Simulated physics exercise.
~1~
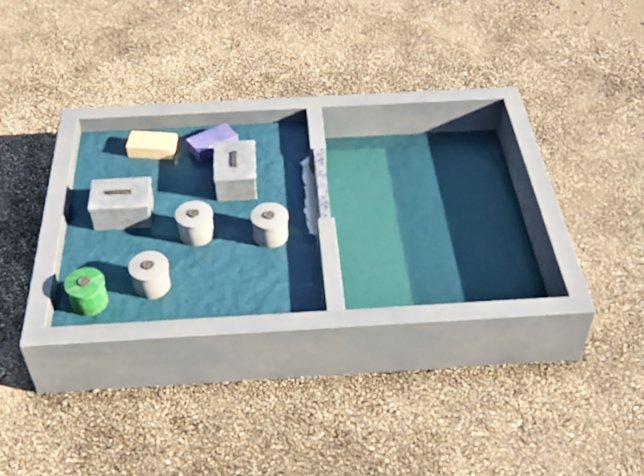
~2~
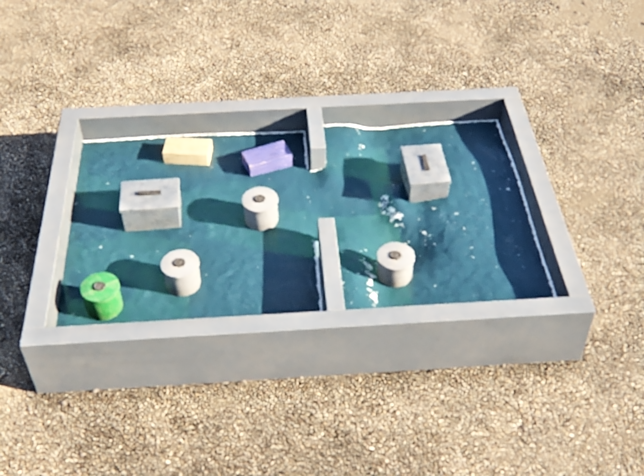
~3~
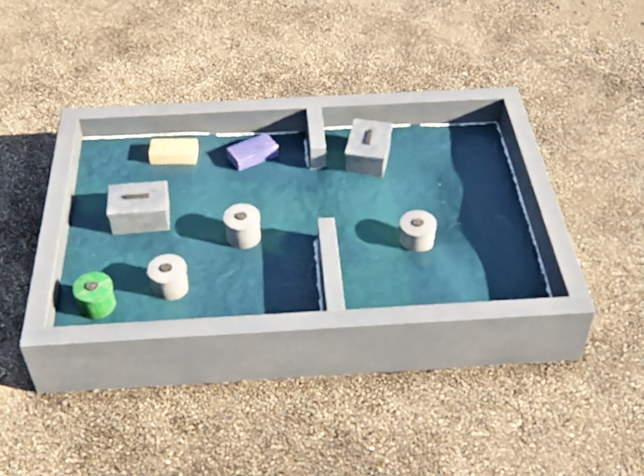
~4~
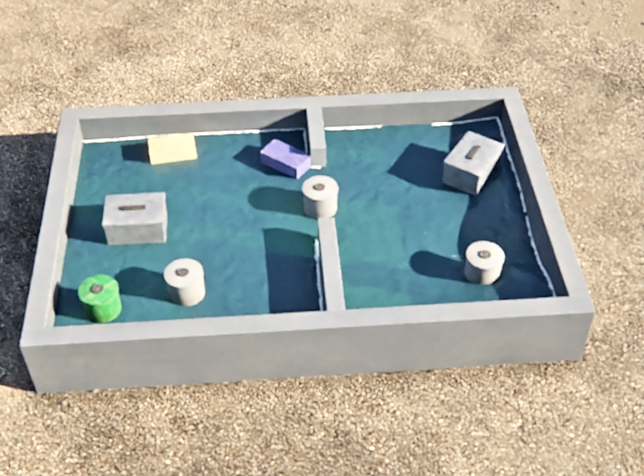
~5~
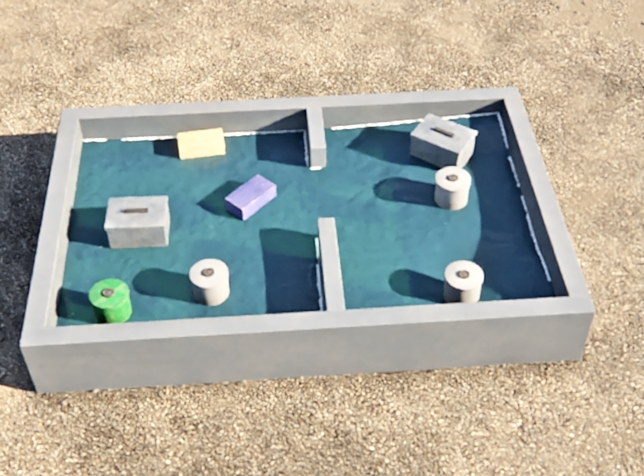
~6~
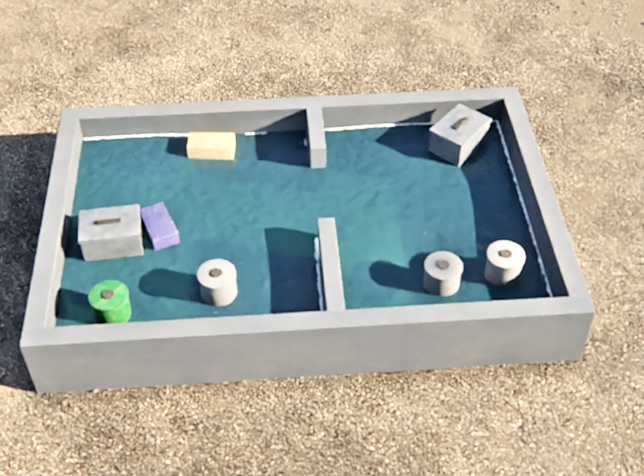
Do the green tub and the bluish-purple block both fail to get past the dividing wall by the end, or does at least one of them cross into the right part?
Both fail to get past it. The green tub stays near the front left corner, and the bluish-purple block ends up in the left part beside a grey block.
Water pours through a gap in the dividing wall of a grey two-part tank, seen from above on pale, gritty ground. A green tub, three pale tubs, two grey blocks, a yellow block and a bluish-purple block float in the left part. One grey block and one pale tub ride the rush into the right part, where they drift about. The bluish-purple block nears the opening as a second pale tub passes through, then swings back left. It ends beside the other grey block, while the green tub stays near the front left corner.
